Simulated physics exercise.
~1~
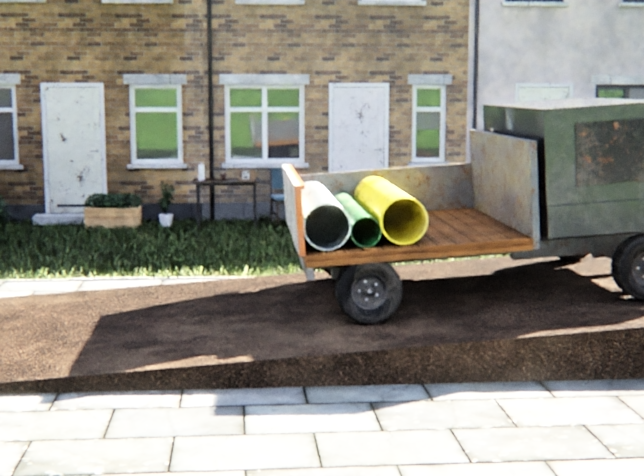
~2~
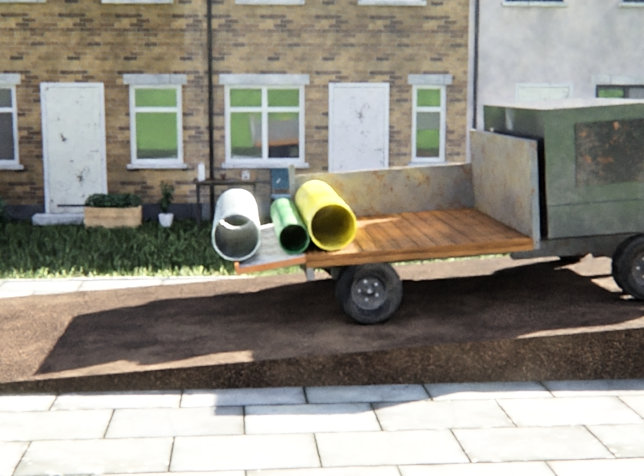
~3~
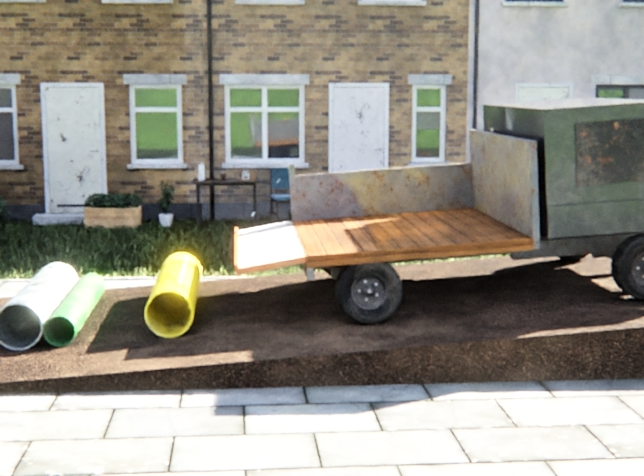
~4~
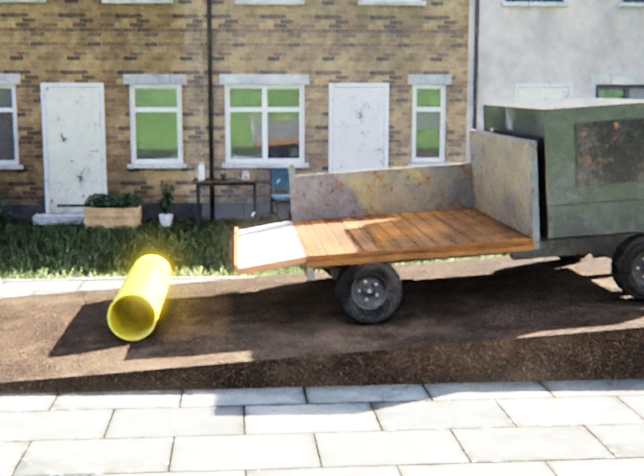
The clip opens on a truck with an open wooden bed, parked on a dirt road before brick houses, with white, green and yellow pipes resting against its raised tailgate at the left. The tailgate swings down, and the three pipes roll left toward the open end, the white one leading. They leave the sloping gate one after another, the white and green reaching the ground together at the far left while the yellow drops behind them. Finally the white and green pipes are out of view, and the yellow lies on the dirt left of the empty bed.
